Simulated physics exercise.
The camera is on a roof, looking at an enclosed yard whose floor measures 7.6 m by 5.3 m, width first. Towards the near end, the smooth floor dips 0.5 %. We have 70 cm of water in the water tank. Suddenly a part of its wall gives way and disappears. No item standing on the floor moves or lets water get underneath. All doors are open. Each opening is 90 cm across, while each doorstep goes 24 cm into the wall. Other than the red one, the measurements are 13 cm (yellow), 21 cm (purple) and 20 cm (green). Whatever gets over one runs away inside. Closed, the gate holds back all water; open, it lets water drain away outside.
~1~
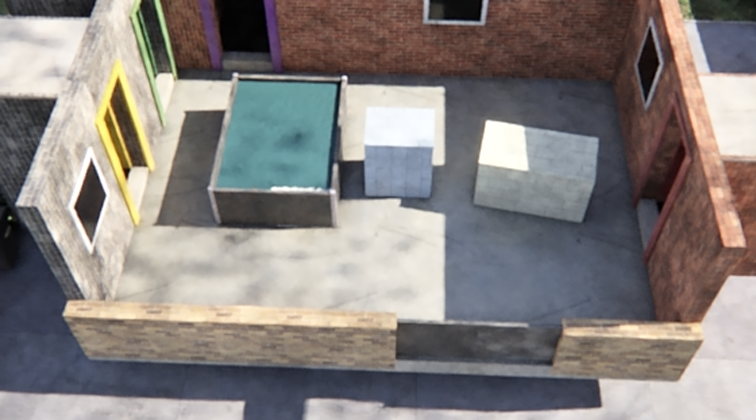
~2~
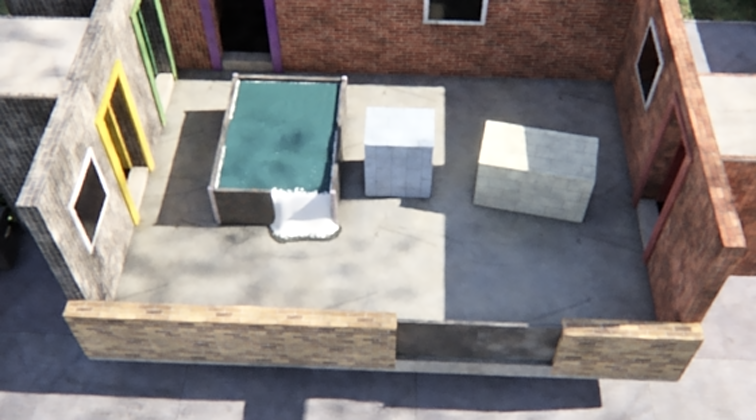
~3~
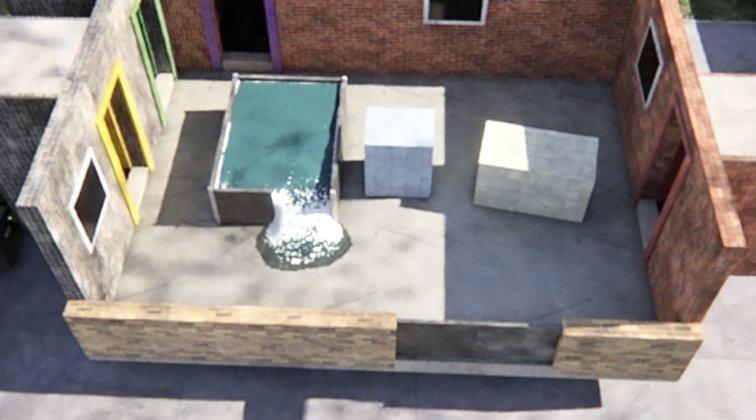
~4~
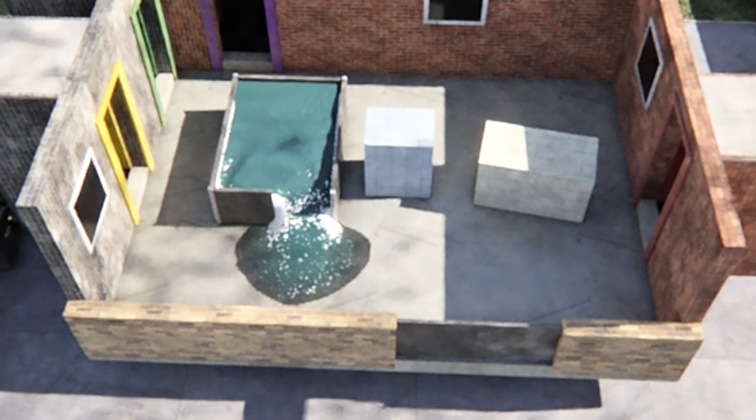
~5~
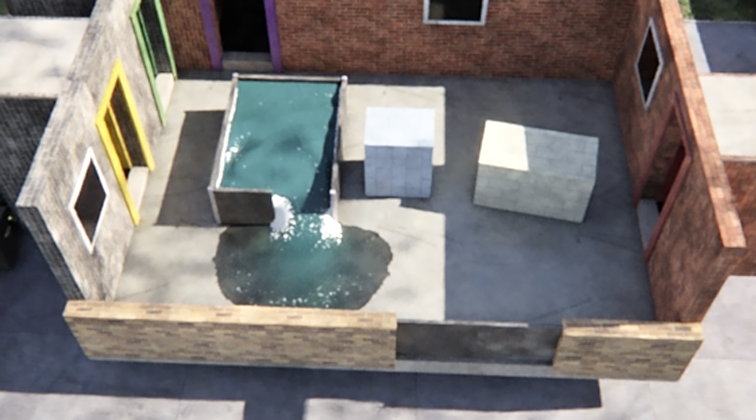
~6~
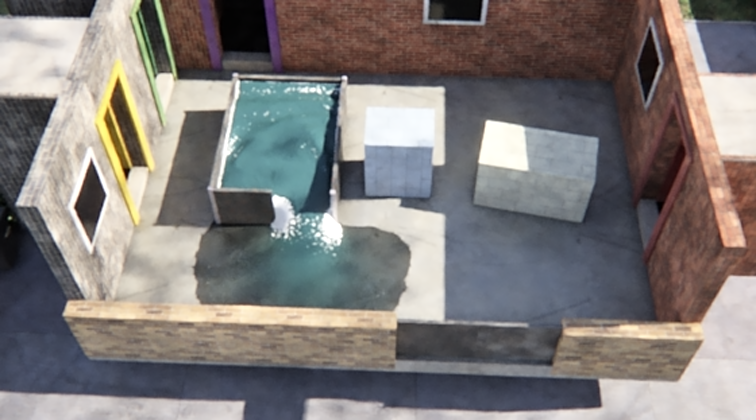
Water burst through the front wall of a full tank in a walled yard, splashed white onto the floor, then spread in a widening dark pool toward the low brick wall at the near end.
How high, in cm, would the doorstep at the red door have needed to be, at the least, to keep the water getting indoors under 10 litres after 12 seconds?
About 11 cm.
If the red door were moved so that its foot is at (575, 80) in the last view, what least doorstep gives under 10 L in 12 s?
Close to 10.0 cm at the least.
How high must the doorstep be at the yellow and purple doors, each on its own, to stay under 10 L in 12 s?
You'd want about 5.5 centimetres at yellow and about 10.5 centimetres at purple.
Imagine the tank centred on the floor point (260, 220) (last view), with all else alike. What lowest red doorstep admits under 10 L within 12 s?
A height near 16 cm.
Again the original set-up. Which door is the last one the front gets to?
I'd say the purple one.
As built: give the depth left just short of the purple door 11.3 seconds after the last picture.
Depth: Near 7.5 cm.
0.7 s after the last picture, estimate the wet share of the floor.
Close to 20 per cent of it is wet.
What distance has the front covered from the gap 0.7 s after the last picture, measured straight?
It gets close to 3.4 metres out.
Then, 0.7 s after the last picture water covers 20 % of the floor, deepest (38 cm) near (288, 340); it has not reached the red door.
Then, 2.3 s after the last picture water covers 40 % of the floor, deepest (29 cm) near (105, 333); 3 cm at the red door, 0 litres in over its 23 cm doorstep.
Then, 11.3 s after the last picture water covers 100 % of the floor, deepest (11 cm) near (303, 329); 8 cm at the red door, 0 litres in over its 23 cm doorstep.
At the red door as built, the water peaked near 14 cm, 2.9 s after the last picture.
Run again over the same 12 s with other heights there, 29 litres in over 9 cm, 2 litres over 12.5 cm. The limit of 10 litres is kept from about 11 cm up.
